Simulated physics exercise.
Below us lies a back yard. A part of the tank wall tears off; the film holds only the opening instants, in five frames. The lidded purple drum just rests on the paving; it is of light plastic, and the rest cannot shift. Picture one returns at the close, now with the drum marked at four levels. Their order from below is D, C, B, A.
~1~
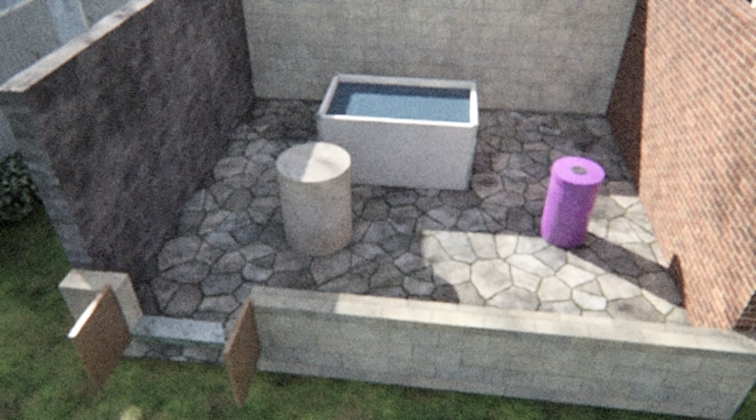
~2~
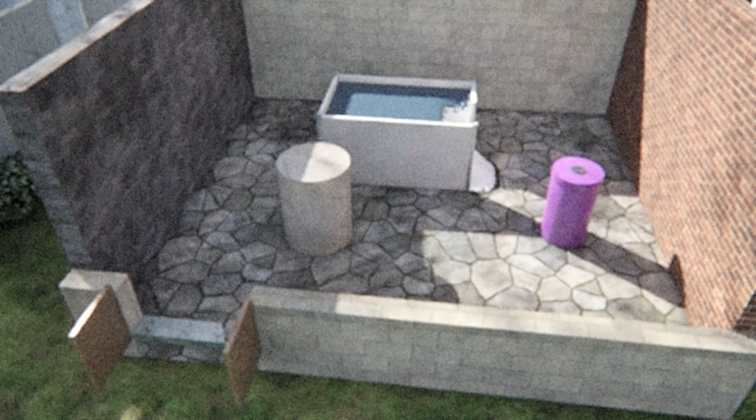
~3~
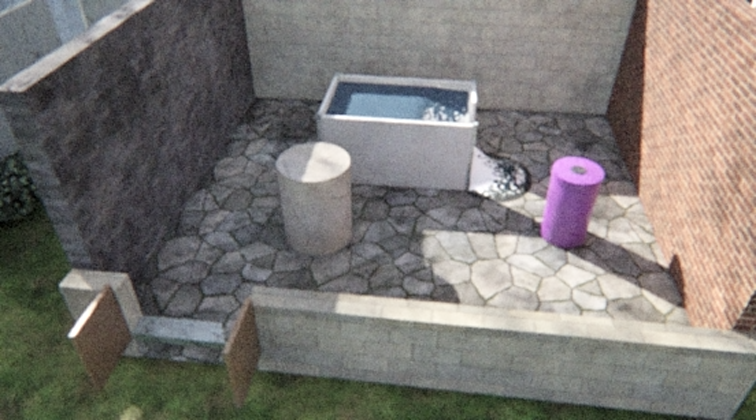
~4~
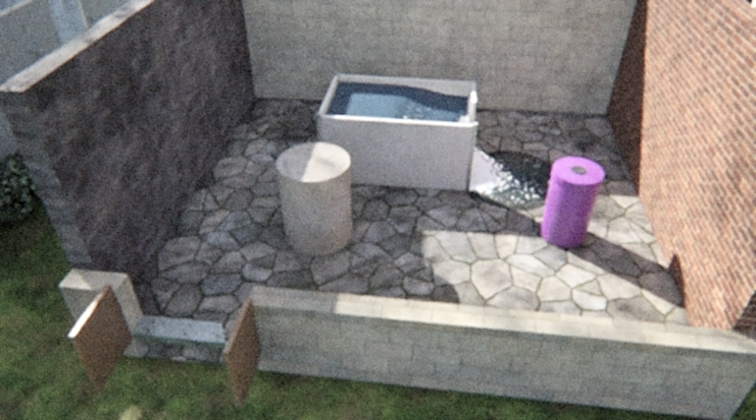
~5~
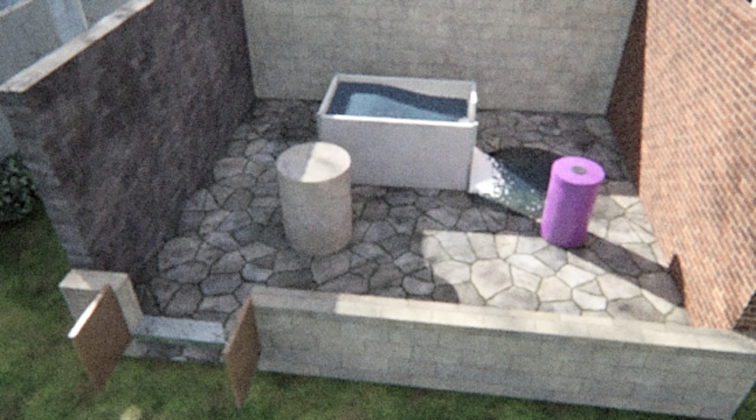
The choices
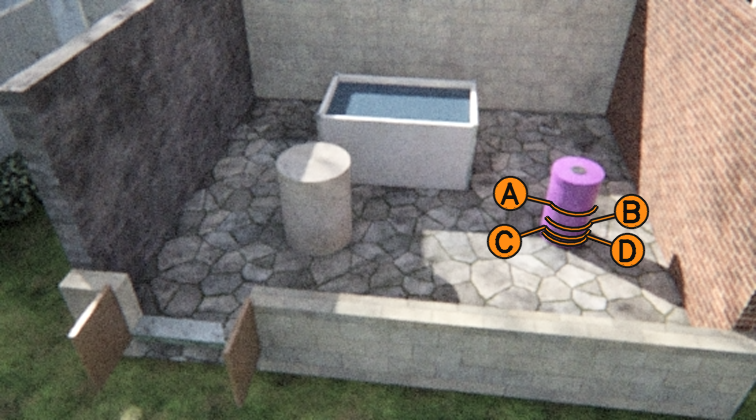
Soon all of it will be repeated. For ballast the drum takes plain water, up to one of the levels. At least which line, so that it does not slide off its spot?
I would pick level B.
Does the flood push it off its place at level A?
No, that is safe.
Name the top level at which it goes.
It is C.
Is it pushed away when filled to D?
Yes, it does.
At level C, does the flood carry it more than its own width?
Yes, it does.
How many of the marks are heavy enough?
Two of them.
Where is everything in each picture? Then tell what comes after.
Lid of the purple drum at (579, 170); tank full, its middle at (400, 104); open gate at (191, 284).
Water covers 1 % of the ground and is seen nearest the drum at (487, 182).
Water covers 3 % of the ground and is seen nearest the drum at (522, 191).
Water covers 5 % of the ground and is seen nearest the drum at (524, 206).
Lid of the purple drum at (579, 170); water covers 8 % of the ground and is seen nearest the drum at (540, 213).
On the marked copy, A at (575, 214); B at (571, 229); C at (568, 238); D at (567, 244); from the bottom up D, C, B, A.
Choosing A, it does not move.
Choosing B, it does not move.
Choosing C, it is pushed about twice its own width away.
Choosing D, it is pushed about 7 times its own width away.
